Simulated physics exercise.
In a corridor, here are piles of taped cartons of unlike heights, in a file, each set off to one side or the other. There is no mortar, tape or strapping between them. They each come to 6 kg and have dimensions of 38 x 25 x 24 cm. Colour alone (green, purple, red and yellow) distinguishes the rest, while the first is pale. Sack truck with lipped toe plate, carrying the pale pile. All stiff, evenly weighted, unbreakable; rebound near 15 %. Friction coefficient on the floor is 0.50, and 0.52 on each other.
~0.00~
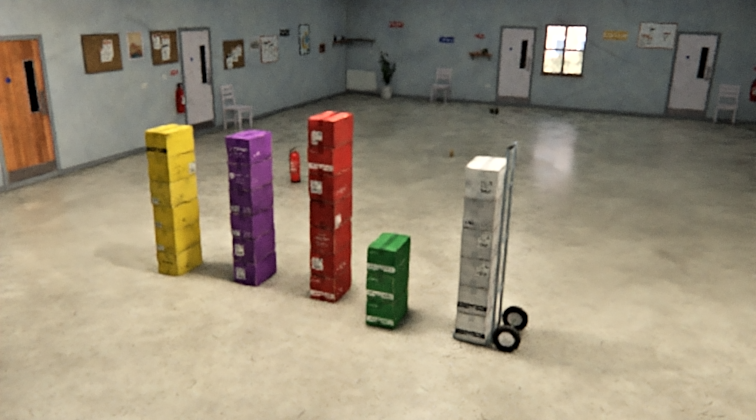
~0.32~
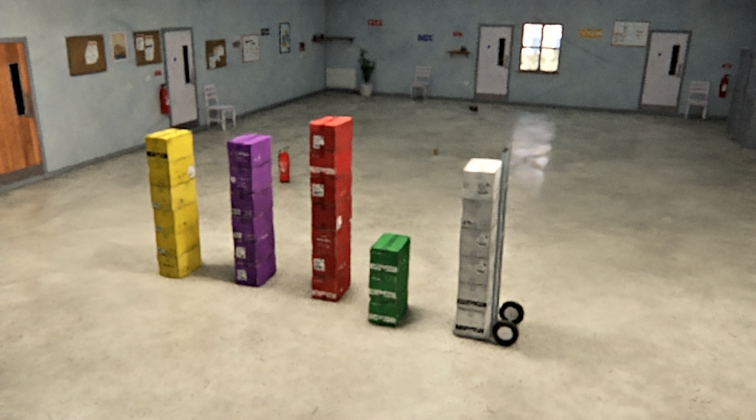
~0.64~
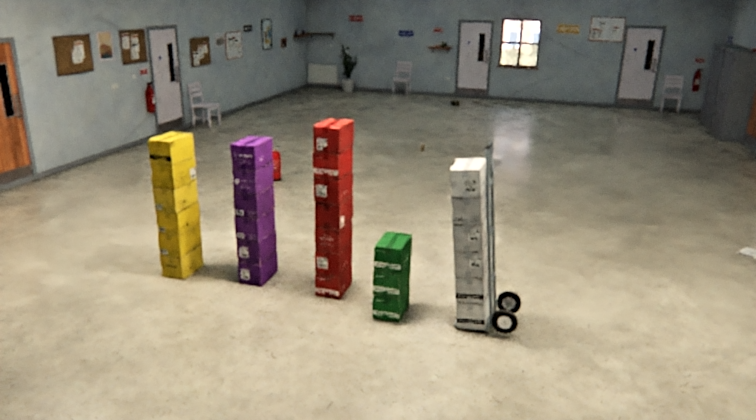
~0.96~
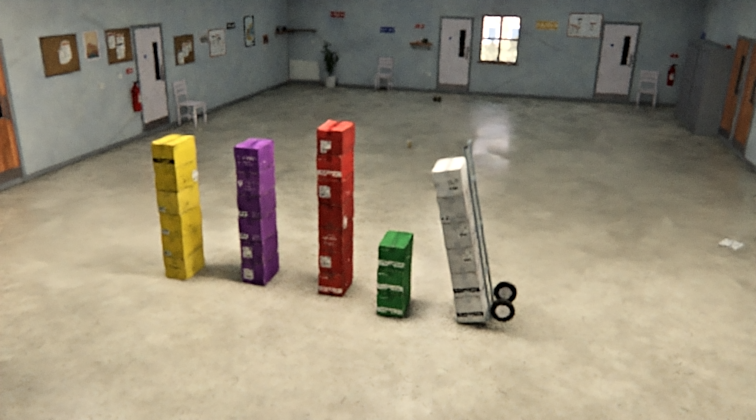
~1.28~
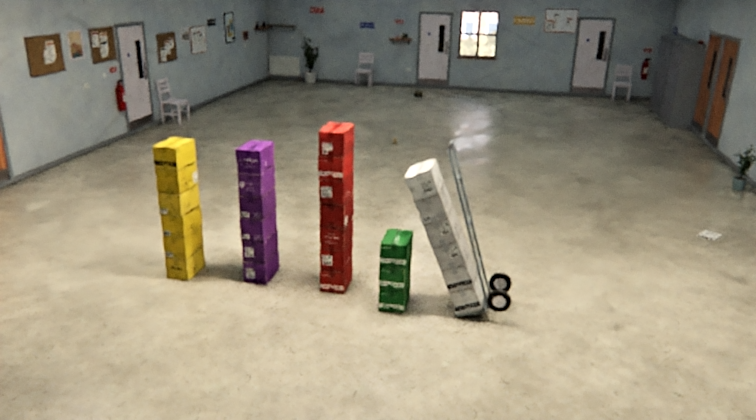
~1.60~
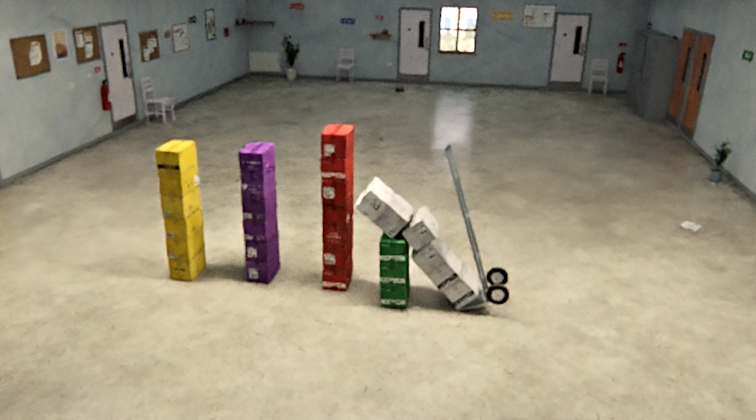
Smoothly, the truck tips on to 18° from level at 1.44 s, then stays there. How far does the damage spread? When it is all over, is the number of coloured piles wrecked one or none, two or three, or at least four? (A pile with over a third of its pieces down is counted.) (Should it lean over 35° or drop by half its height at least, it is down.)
Fewer than two.
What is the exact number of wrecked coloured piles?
Exactly 0.
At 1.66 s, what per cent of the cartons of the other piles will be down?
0 per cent by then.
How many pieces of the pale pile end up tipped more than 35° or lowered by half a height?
Count: 6 pale pieces.
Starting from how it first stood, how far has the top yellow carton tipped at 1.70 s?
About 0 degrees.
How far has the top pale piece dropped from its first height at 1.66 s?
40 cm.
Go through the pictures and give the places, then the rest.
In the first picture (each place is the centre of the face we see best; the camera moves round a little), truck frame (505, 191) 0° forward; top green carton (381, 262); top red carton (321, 133); the others all in place.
The second picture shows truck frame (501, 192) 1° forward; top purple carton (239, 156).
The third picture shows truck frame (488, 187) 6° forward, top of the pale pile leaning 6°; top yellow carton (183, 149); the others all in place.
The fourth picture shows truck frame (471, 184) 12° forward, top of the pale pile leaning 13°; top red carton (330, 143); the others all in place.
The fifth picture shows truck frame (457, 183) 17° forward, top of the pale pile leaning 23°; top red carton (331, 144); the others all in place.
The sixth picture shows truck frame (455, 182) 18° forward, top of the pale pile leaning 52°; top green carton (392, 253) moved 33 mm; top yellow carton (188, 158); 2 have shifted.
By 1.66 s, 5 of the pale pile down; none of the 22 other cartons down, 3 disturbed; top green carton tilted 4°.
By 1.70 s, 5 of the pale pile down; none of the 22 other cartons down, 3 disturbed; top green carton tilted 5°.
By 1.80 s, 5 of the pale pile down; none of the 22 other cartons down, 7 disturbed; top green carton tilted 6°; top red carton moved 23 mm.
By 2.04 s, 6 of the pale pile down; none of the 22 other cartons down, 10 disturbed; top green carton tilted 9°; top red carton tilted 3°.
When it is over (2.6 s), 6 of the pale pile down; none of the 22 other cartons down, 9 disturbed; top green carton tilted 10°; top red carton moved 7 cm. No coloured pile is wrecked. In pixels of the last frame, middles, top green carton near (384, 244), top red carton near (331, 140).
